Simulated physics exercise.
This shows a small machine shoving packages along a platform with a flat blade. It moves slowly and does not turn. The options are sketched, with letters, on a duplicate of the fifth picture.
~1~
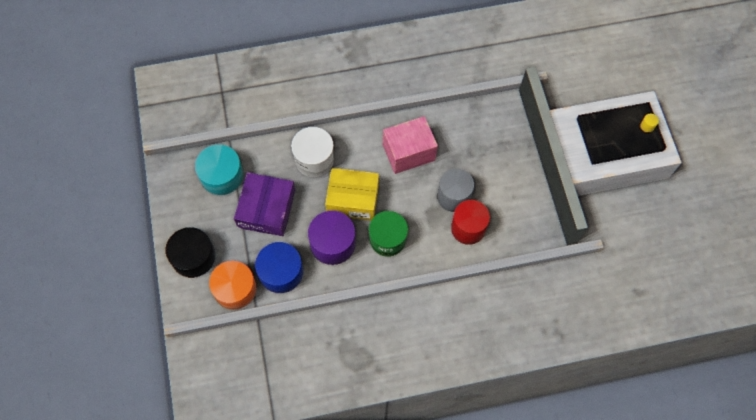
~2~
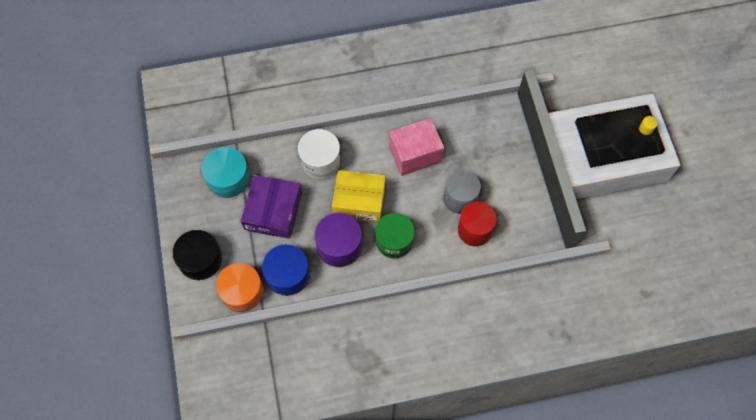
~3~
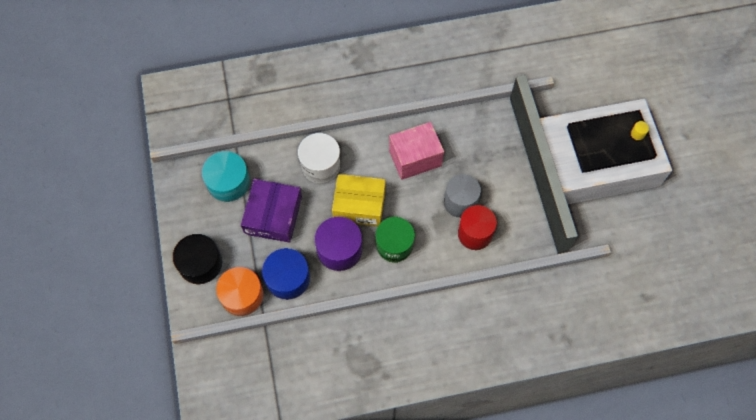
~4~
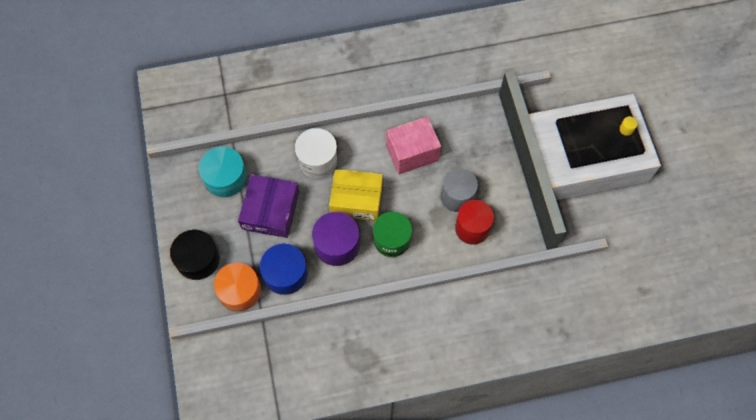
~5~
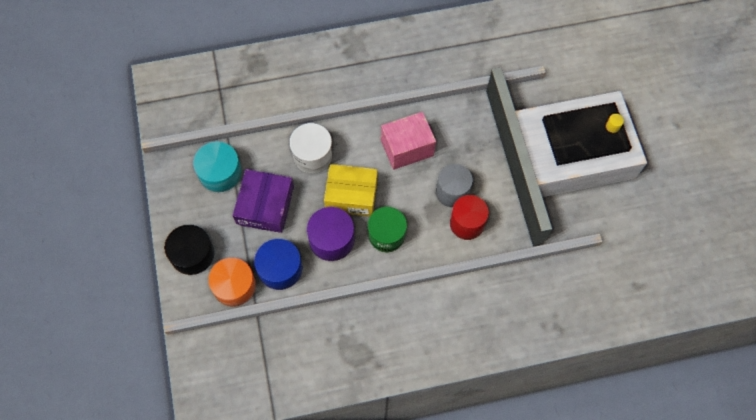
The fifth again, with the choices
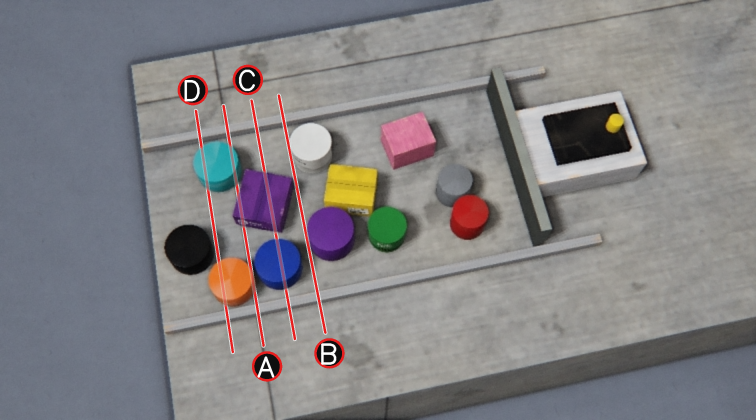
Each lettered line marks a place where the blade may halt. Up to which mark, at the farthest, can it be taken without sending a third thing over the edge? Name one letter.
Up to line C.
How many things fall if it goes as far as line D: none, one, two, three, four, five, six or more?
In all, six or more.
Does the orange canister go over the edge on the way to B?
No.
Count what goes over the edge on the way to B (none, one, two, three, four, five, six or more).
In all, none.
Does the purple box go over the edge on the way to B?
No.
On the marked copy, A at (242, 219); B at (301, 207); C at (272, 213); D at (213, 225).
Following C. Soon after the start, robot (493, 151); red canister (420, 228); green pail (383, 231).
Later, robot (405, 168); orange canister (223, 287); turquoise canister (211, 162).
In the end, robot (335, 182); orange canister over the edge; turquoise canister (151, 165); one fallen.
As for the rest, A drops three; B is within the limit but short; D drops seven.
